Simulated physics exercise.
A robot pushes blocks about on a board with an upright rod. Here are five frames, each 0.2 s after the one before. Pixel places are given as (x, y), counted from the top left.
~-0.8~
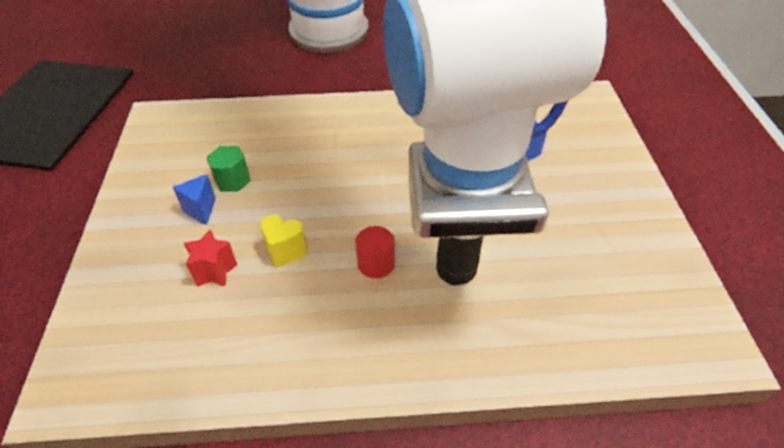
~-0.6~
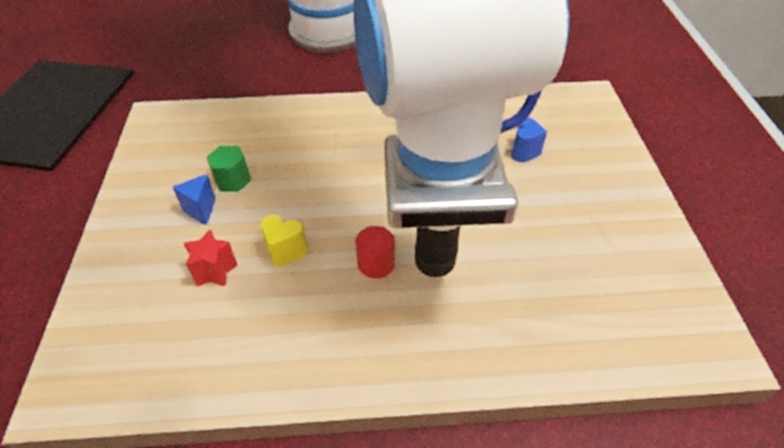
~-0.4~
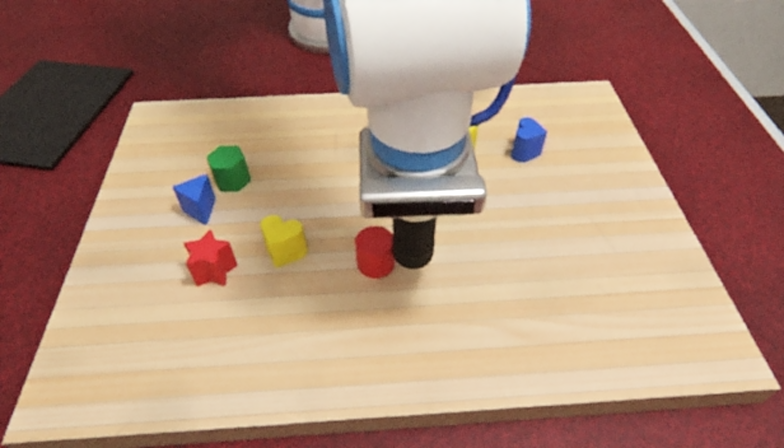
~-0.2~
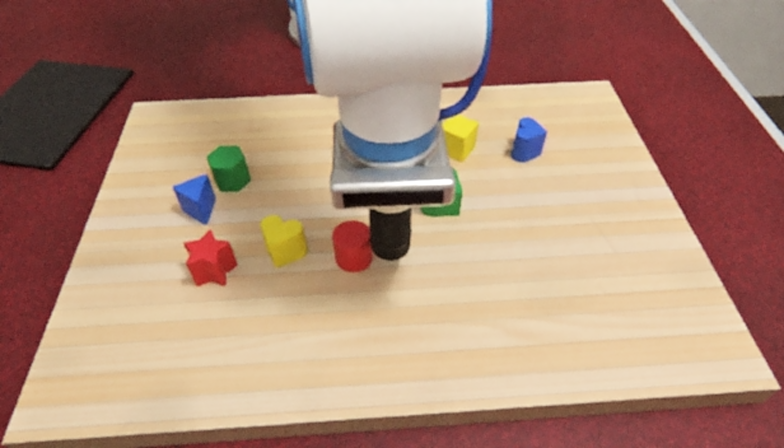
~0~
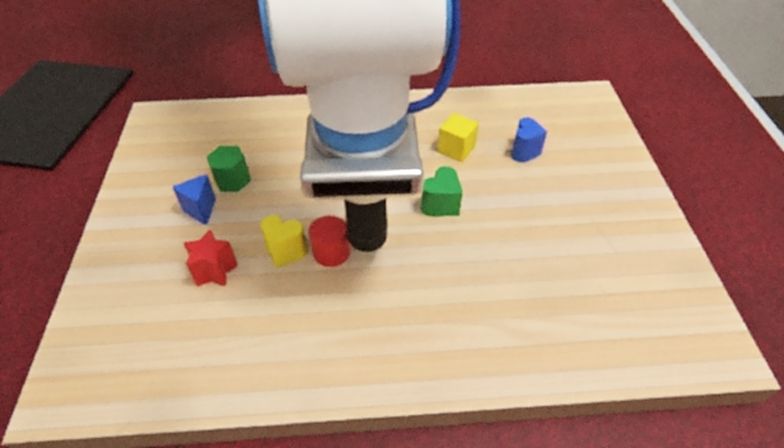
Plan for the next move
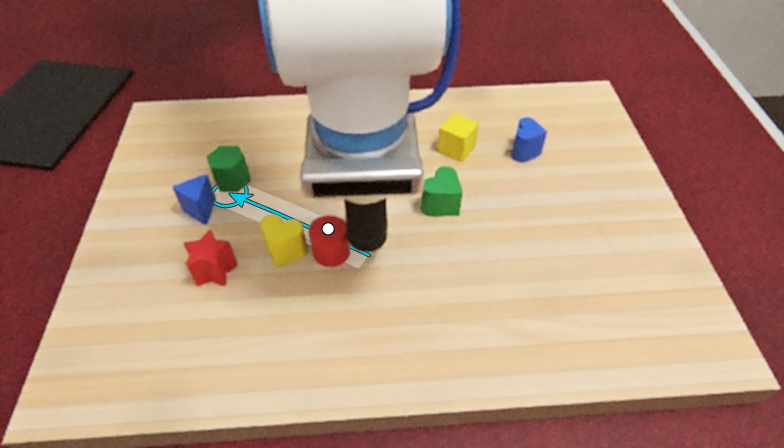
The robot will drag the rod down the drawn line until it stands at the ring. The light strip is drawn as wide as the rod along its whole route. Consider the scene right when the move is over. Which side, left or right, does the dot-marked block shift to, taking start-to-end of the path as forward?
My prediction: Leftwards.
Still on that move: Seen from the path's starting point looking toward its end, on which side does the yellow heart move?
Its sideways move is to the left.
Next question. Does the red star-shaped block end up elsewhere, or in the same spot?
By then it is displaced.
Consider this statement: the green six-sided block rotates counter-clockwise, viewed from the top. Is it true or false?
That is false.
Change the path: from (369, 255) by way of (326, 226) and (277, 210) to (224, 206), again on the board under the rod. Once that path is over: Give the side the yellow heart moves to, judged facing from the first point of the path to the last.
Sideways, to the left.
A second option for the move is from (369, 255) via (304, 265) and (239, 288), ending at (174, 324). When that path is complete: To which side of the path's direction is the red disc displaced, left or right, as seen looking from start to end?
It is displaced to the right.
Path on the board, from (369, 255) to (229, 193); the dot is on the red disc.
On the path given first. One third of the way, rod at (315, 214); red star-shaped block at (198, 249); yellow heart at (238, 233); red disc at (278, 221).
Two thirds of the way, rod at (268, 193); red star-shaped block at (190, 251); yellow heart at (232, 238), turned 20° clockwise; red disc at (257, 217).
At the end, rod at (223, 175); red star-shaped block at (190, 251); green six-sided block at (216, 147), turned 30° clockwise; yellow heart at (232, 238), turned 20° clockwise; red disc at (257, 217).
